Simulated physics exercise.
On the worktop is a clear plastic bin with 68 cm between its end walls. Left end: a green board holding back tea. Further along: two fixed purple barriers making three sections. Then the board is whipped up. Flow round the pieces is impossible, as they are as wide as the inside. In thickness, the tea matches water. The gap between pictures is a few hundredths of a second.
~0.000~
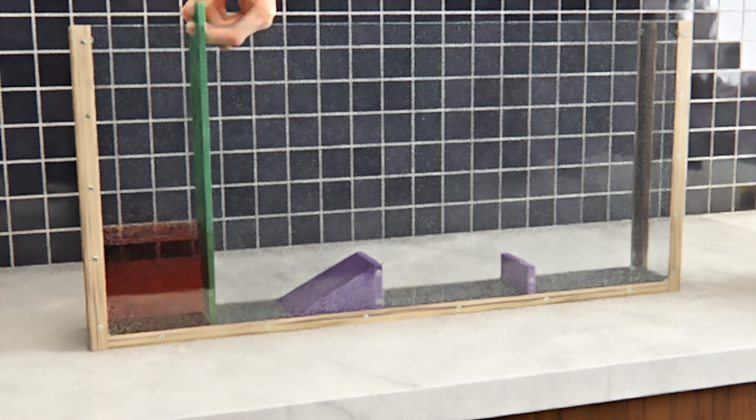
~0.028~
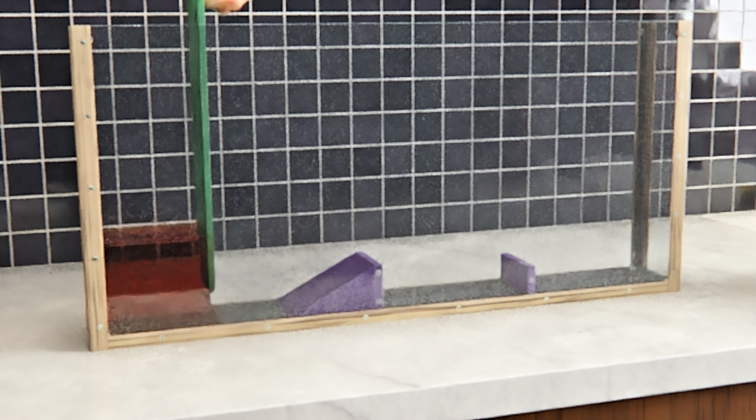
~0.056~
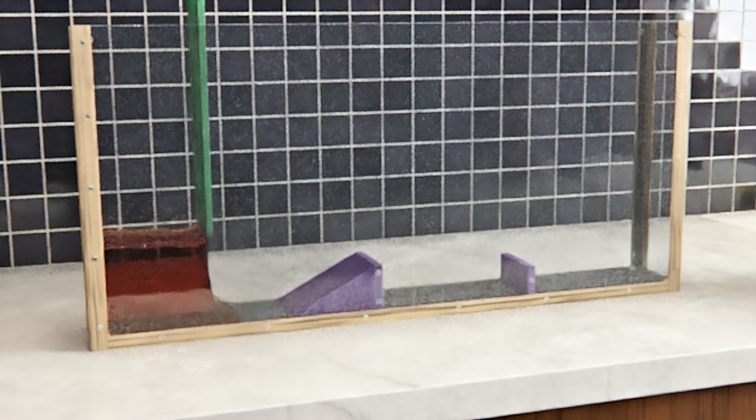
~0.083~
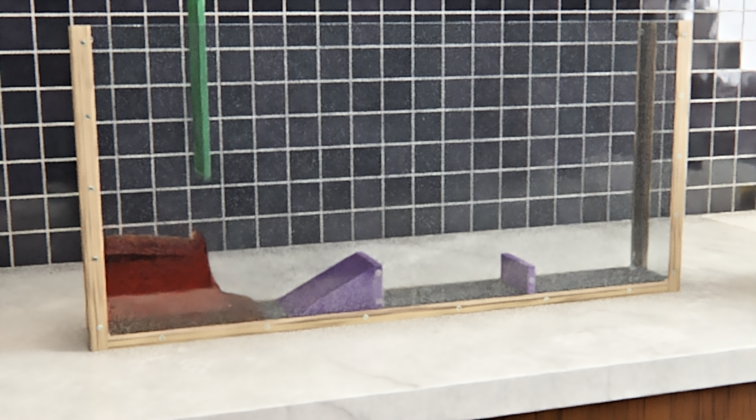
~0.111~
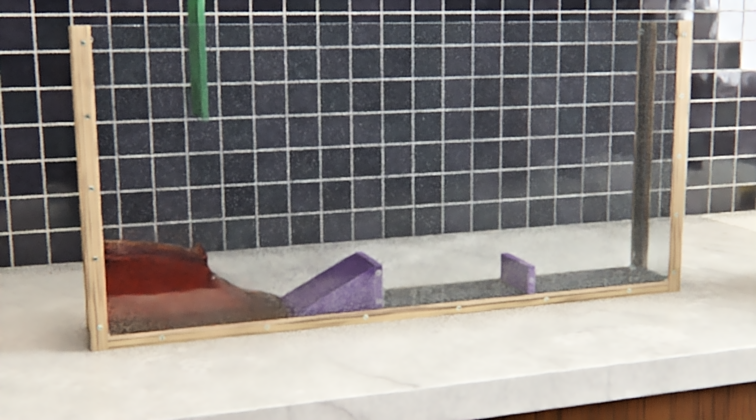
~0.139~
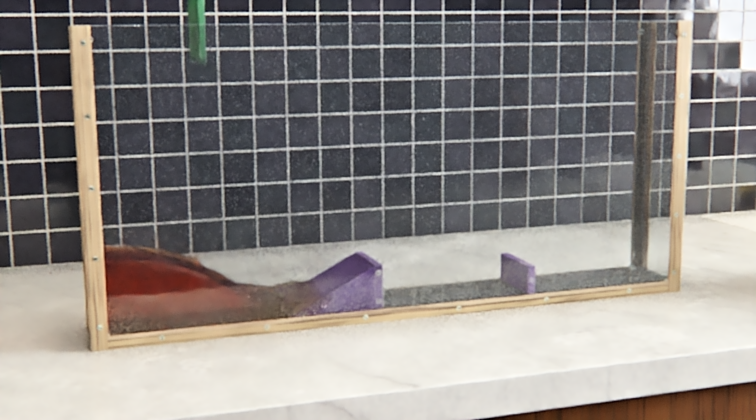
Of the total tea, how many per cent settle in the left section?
66 %.
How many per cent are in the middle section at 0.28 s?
Share there: Around 10 %.
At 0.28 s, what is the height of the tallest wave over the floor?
Roughly 8.0 cm up.
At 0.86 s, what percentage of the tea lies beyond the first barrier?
Around 32 percent at that time.
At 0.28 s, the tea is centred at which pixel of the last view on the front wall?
The centre of mass sits near (242, 297) on the front wall.
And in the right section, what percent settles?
About 4 %.
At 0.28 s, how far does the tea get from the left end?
About 38 cm.
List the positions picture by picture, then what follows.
The surface at the left wall is at (110, 243); the front along the floor is at (210, 323); the board's lower edge is at (214, 323); the first barrier (ramped) has its top at (379, 267); the second barrier (thin) has its top at (532, 268), in the first picture.
The surface at the left wall is at (110, 244); the front along the floor is at (221, 322); the board's lower edge is at (212, 289), in the second picture.
The surface at the left wall is at (110, 247); the front along the floor is at (241, 320); the board's lower edge is at (210, 233), in the third picture.
The surface at the left wall is at (110, 251); the front along the floor is at (264, 317); the board's lower edge is at (208, 176), in the fourth picture.
The surface at the left wall is at (110, 256); the front along the floor is at (291, 315); the board's lower edge is at (206, 118), in the fifth picture.
The surface at the left wall is at (111, 261); the front along the floor is at (304, 313); the board is clear, in the sixth picture.
After 0.28 s 10 per cent is beyond the first barrier and 0 beyond the second.
After 0.48 s 27 per cent is beyond the first barrier and 1 beyond the second.
After 0.86 s 32 per cent is beyond the first barrier and 5 beyond the second.
In the end the left section holds 67, the middle 29 and the right 5 per cent.
